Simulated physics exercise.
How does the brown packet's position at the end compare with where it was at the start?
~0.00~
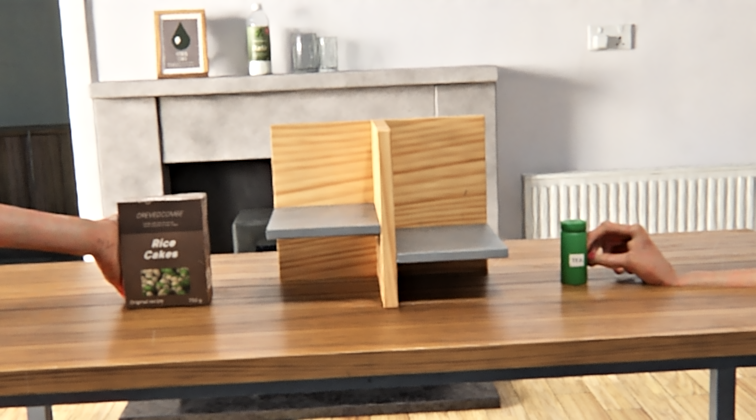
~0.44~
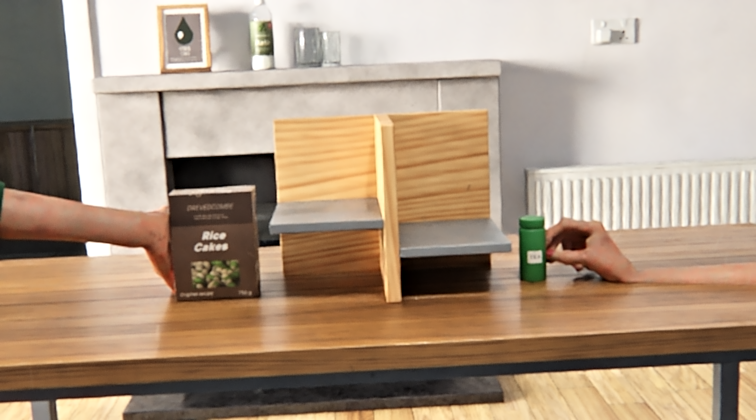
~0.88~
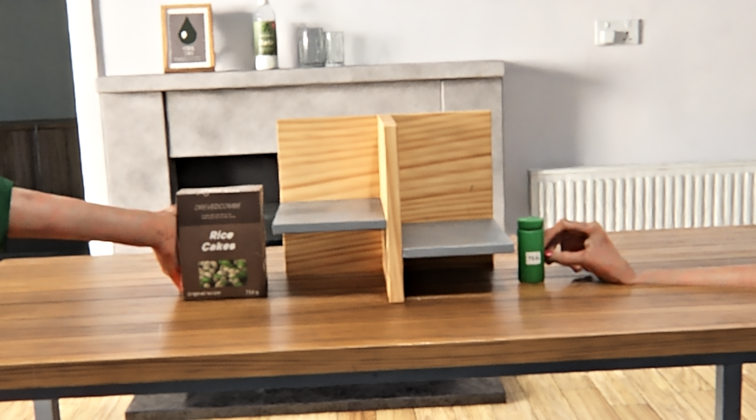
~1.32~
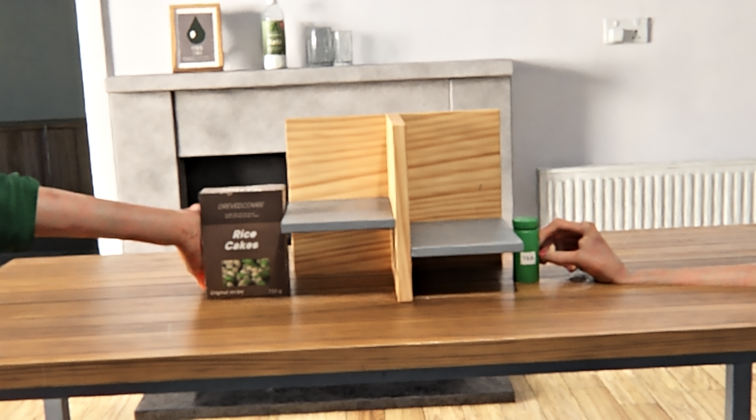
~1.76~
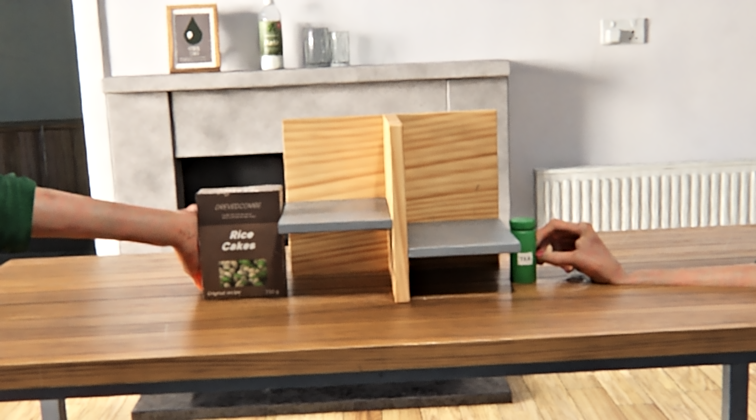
At the start the brown packet stands out to the left with a clear gap between it and the wooden stand. By the end it is further right, right beside the left shelf.
